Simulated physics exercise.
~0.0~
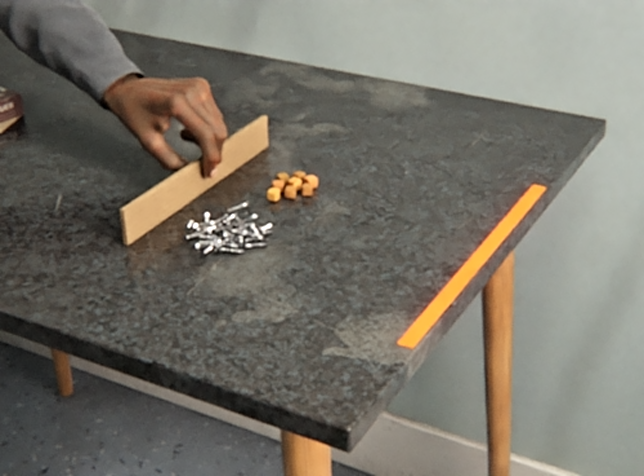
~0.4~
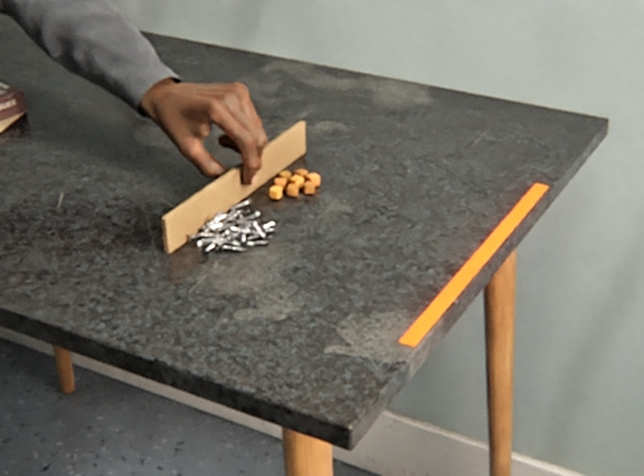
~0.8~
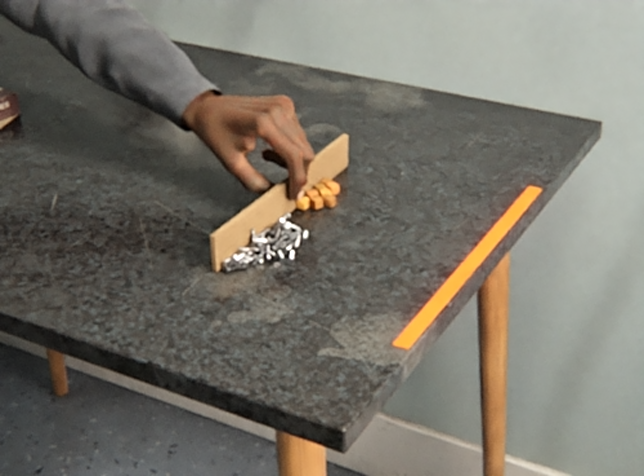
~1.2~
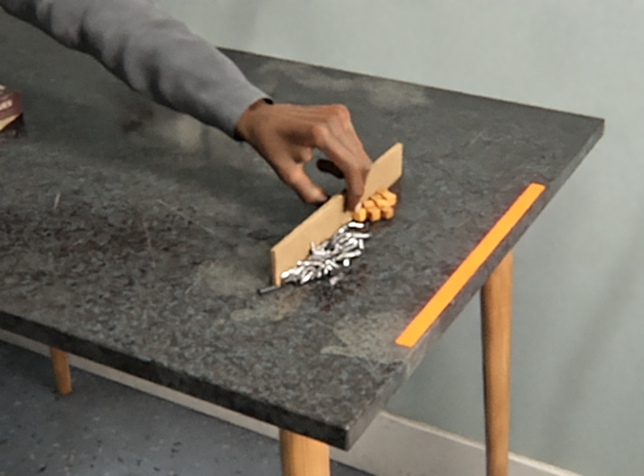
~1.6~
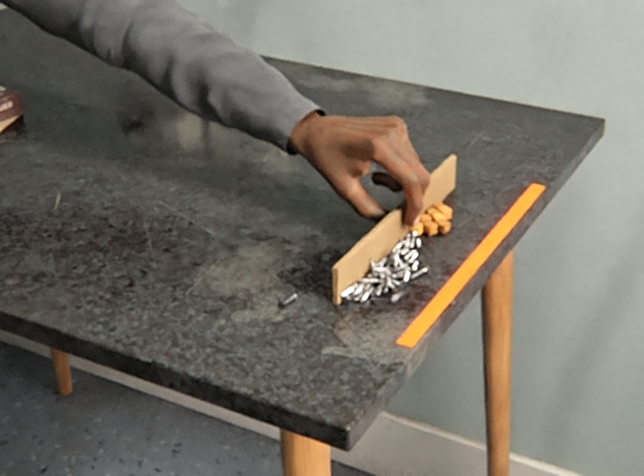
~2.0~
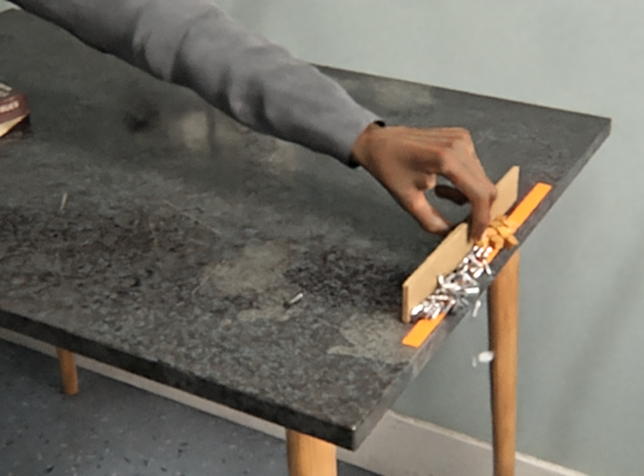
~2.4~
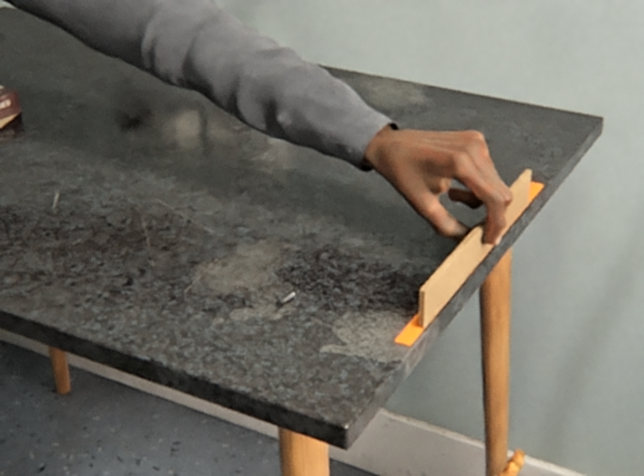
The clip shows a hand sweeping a light brown strip rightward across a dark tabletop, pushing small silvery pieces and orange chunks toward orange tape at the edge. The strip stops on the tape as both groups spill over the edge, leaving one small silvery piece behind on the table.
